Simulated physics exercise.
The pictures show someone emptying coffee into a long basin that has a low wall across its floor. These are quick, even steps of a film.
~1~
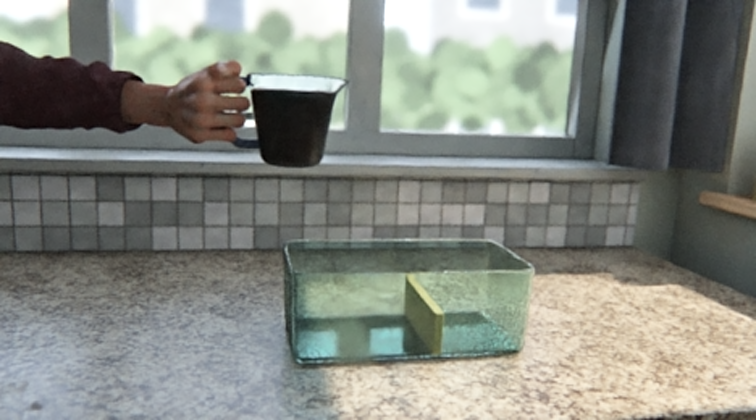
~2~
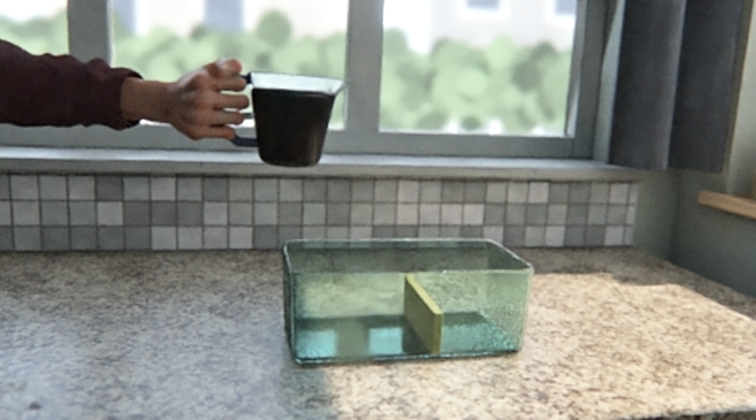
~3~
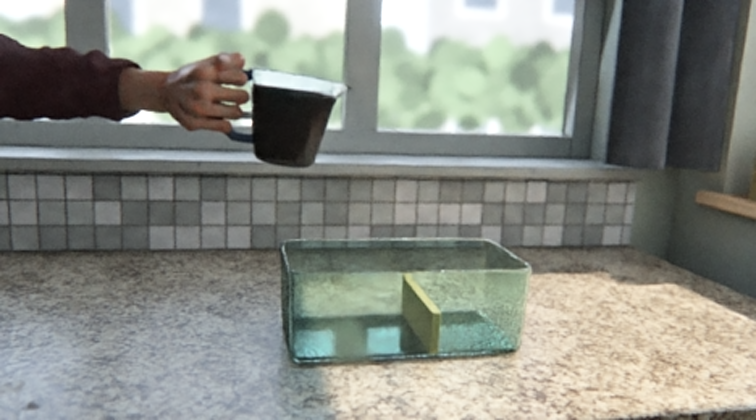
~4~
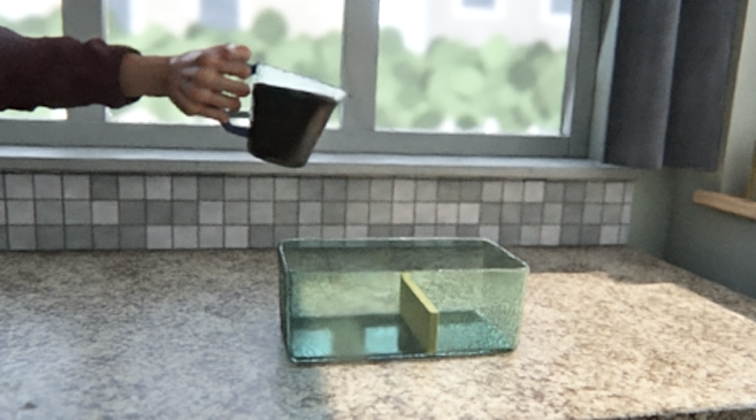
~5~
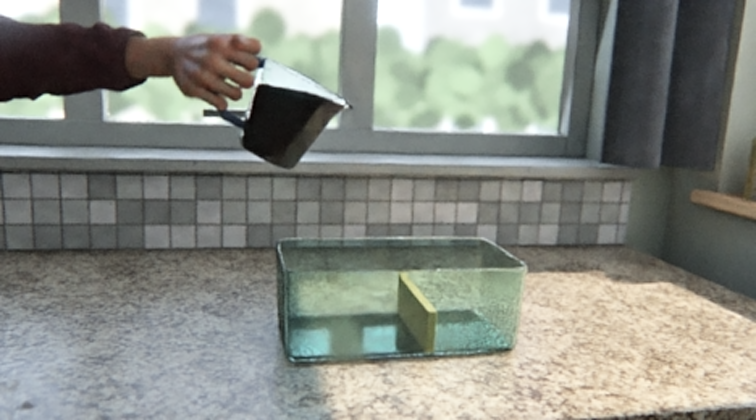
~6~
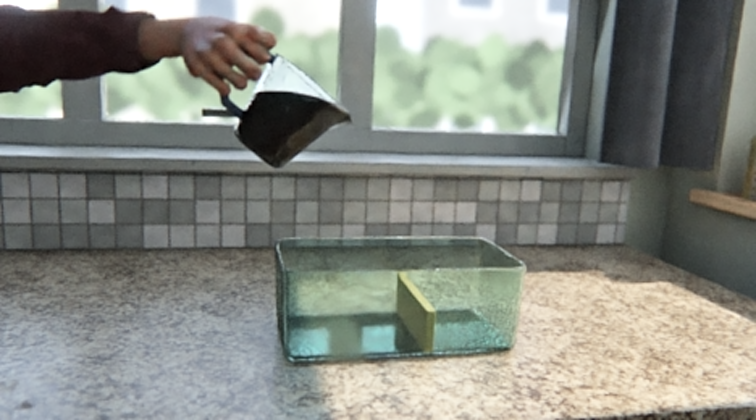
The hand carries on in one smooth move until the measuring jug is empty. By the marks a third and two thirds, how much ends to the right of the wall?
In the end less than a third is right of the wall.
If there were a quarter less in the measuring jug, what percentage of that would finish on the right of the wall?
It comes to 5 per cent or so.
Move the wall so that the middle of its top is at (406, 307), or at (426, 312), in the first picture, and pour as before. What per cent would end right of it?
Roughly 15 per cent, and 15 per cent.
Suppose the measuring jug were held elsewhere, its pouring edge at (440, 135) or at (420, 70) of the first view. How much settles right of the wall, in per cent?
Near 85 % and 80 %.
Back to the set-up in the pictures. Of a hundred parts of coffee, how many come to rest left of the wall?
It comes to 85 per cent or so.
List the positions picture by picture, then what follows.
It leans 0°; its right rim is at (350, 80); the coffee meets the walls at (251, 88) and (335, 91); the long basin's rim runs from (288, 258) to (512, 255); the wall's top is at (423, 294), in the first frame.
It leans 2°; its right rim is at (351, 82); the coffee meets the walls at (251, 86) and (334, 92), in the second frame.
It leans 7°; its right rim is at (352, 87); the coffee meets the walls at (252, 84) and (334, 94), in the third frame.
It leans 15°; its right rim is at (353, 96); the coffee meets the walls at (255, 82) and (336, 97), in the fourth frame.
It leans 26°; its right rim is at (354, 108); the coffee meets the walls at (257, 85) and (339, 101), in the fifth frame.
It leans 38°; its right rim is at (353, 123); the coffee meets the walls at (252, 99) and (350, 116); 1 per cent is over the edge, in the sixth frame.
A moment on, the measuring jug is tipped right over and 34 per cent is still to pour, 25 is left of the wall and 0 right of it.
Next, the measuring jug is tipped right over and 4 per cent is still to pour, 77 is left of the wall and 1 right of it.
Then the measuring jug is tipped right over and 0 per cent is still to pour, 86 is left of the wall and 4 right of it.
Later the measuring jug is tipped right over and 0 per cent is still to pour, 87 is left of the wall and 5 right of it.
In the end 87 per cent lies left of the wall, 5 right of it and 8 outside.
